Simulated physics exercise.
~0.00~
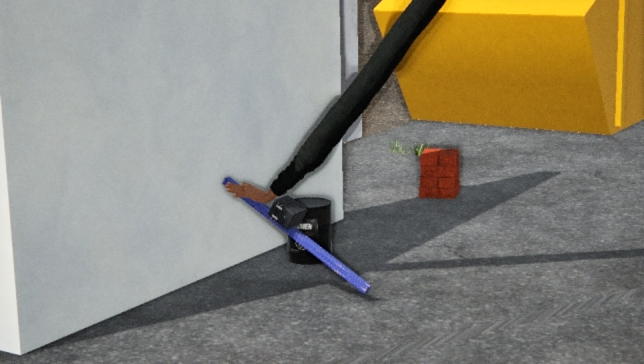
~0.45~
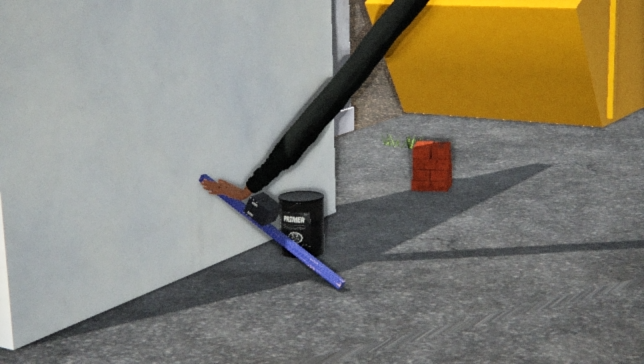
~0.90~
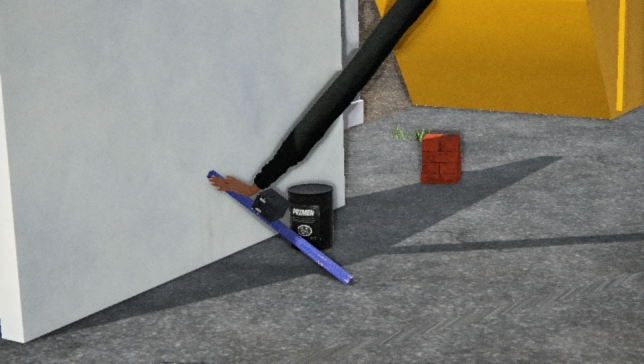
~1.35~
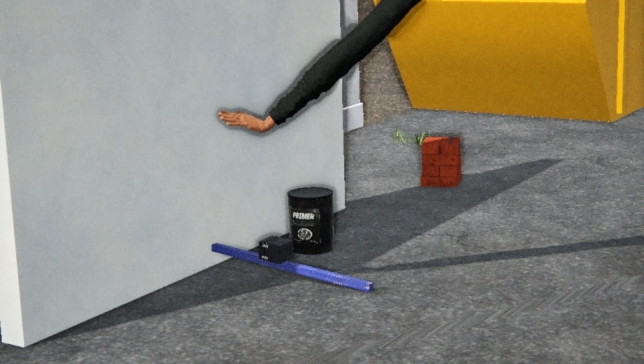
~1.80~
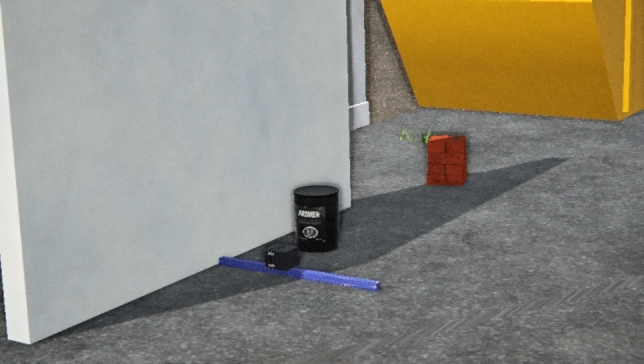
The clip opens on a hand at the end of a long dark sleeve, holding a blue pole on a slant near a pale wall, beside a black pail. A small dark block sits against the pole, while a reddish block and a large yellow container stand behind. The hand keeps the pole tilted as the view sways slightly. Then the fingers let go and the arm draws back, and the pole slips down toward the grey ground. The hand leaves the view, and the pole ends lying low in front of the upright pail, the dark block still by it.
